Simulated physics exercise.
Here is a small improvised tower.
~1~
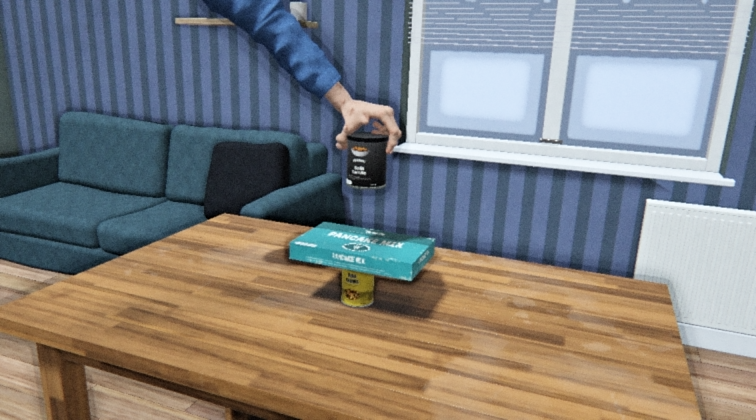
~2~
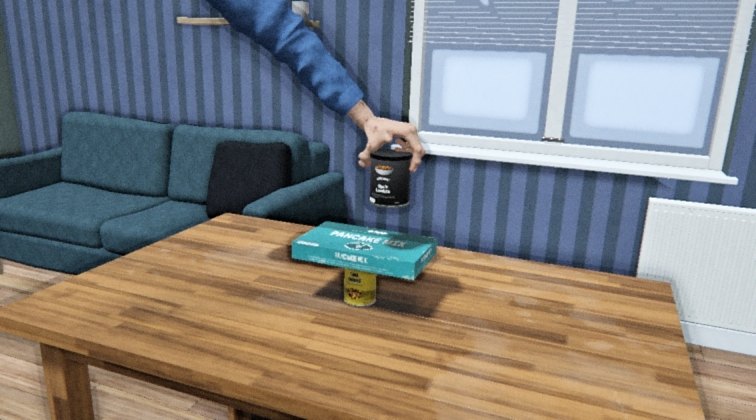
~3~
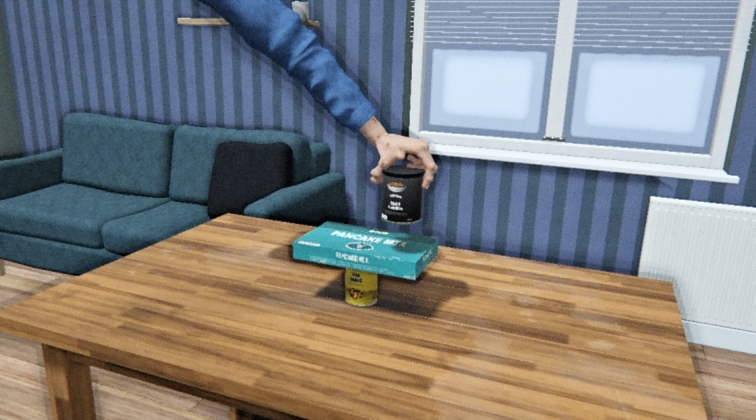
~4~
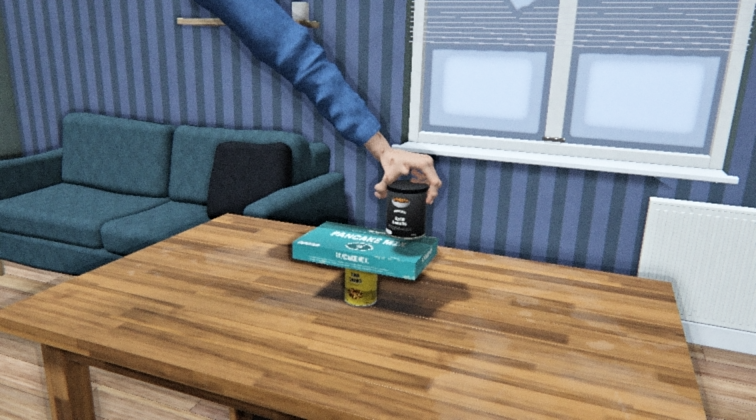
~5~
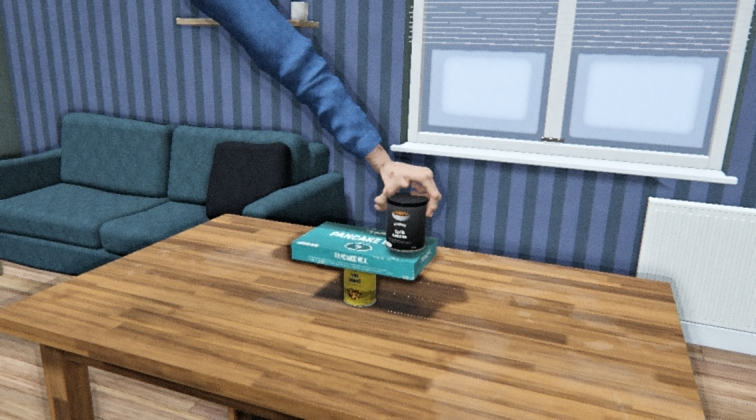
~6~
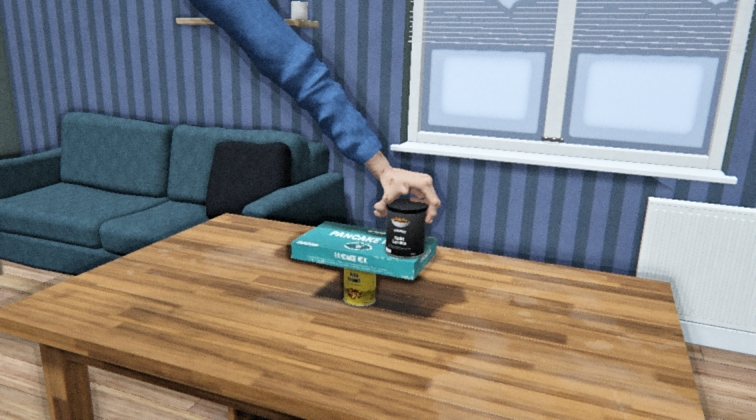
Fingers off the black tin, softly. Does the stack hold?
The stack comes apart.
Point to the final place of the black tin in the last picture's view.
Near (463, 321).
Then, 0.30 s later than the last frame, black tin now fallen; turquoise packet tilted by 44°.
Then, 0.50 s later than the last frame, turquoise packet on its side.
Then, 0.80 s later than the last frame, turquoise packet upside down.
Then, 1.10 s later than the last frame, turquoise packet now fallen.
When it is over, fallen, turquoise packet and black tin; yellow tin as before. End places, in pixels of the last picture, black tin near (463, 321). The stack gives way.
